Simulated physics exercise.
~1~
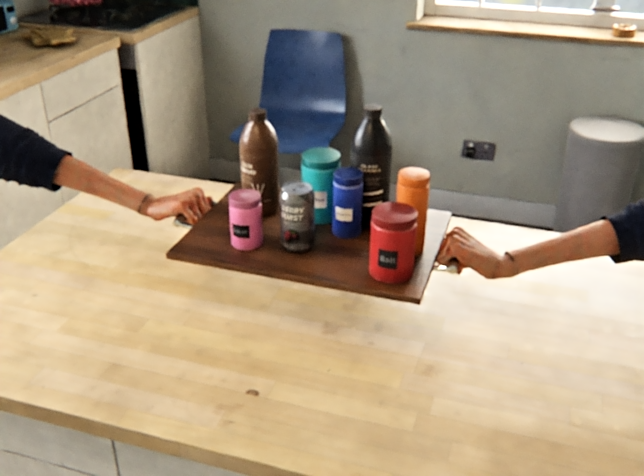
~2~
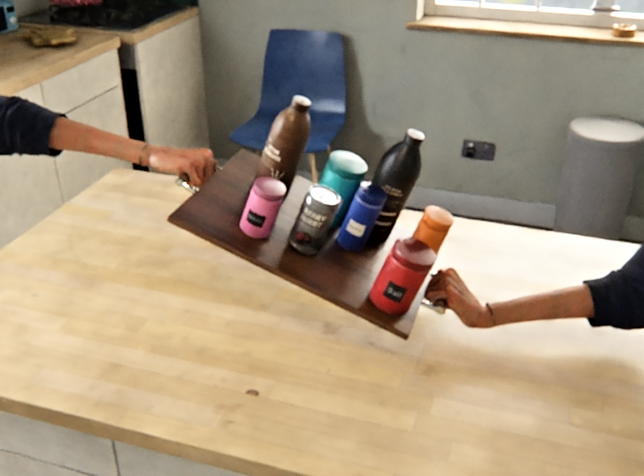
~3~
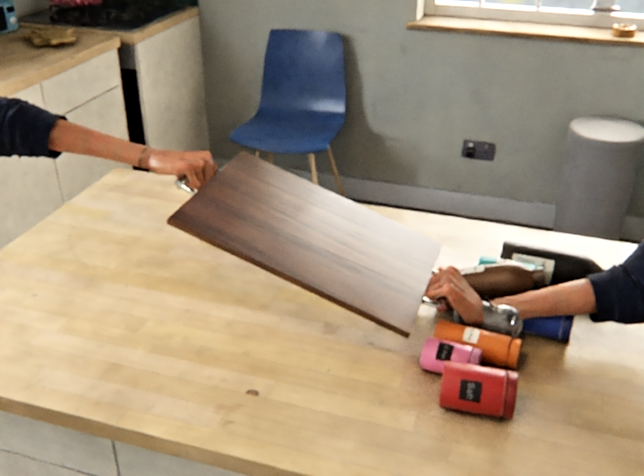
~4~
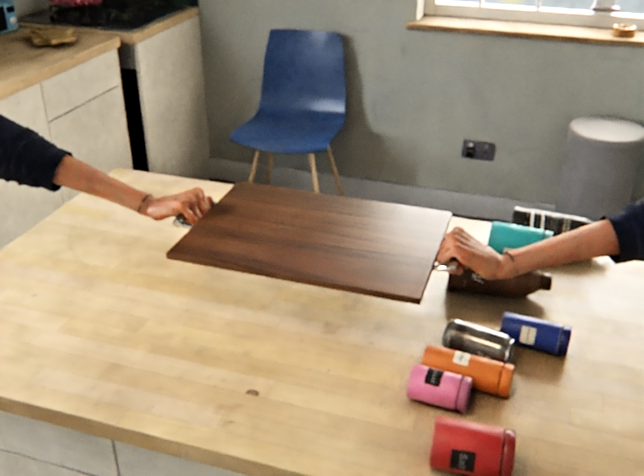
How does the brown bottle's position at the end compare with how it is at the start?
At the start the brown bottle stands upright on the tray, and at the end it lies on its side on the table at the right.
We see two hands holding a dark wooden tray of bottles, jars and a grey can above a table. The tray tilts down to the right, everything slides off onto the table, and the hands level the empty tray, leaving the containers lying on their sides.
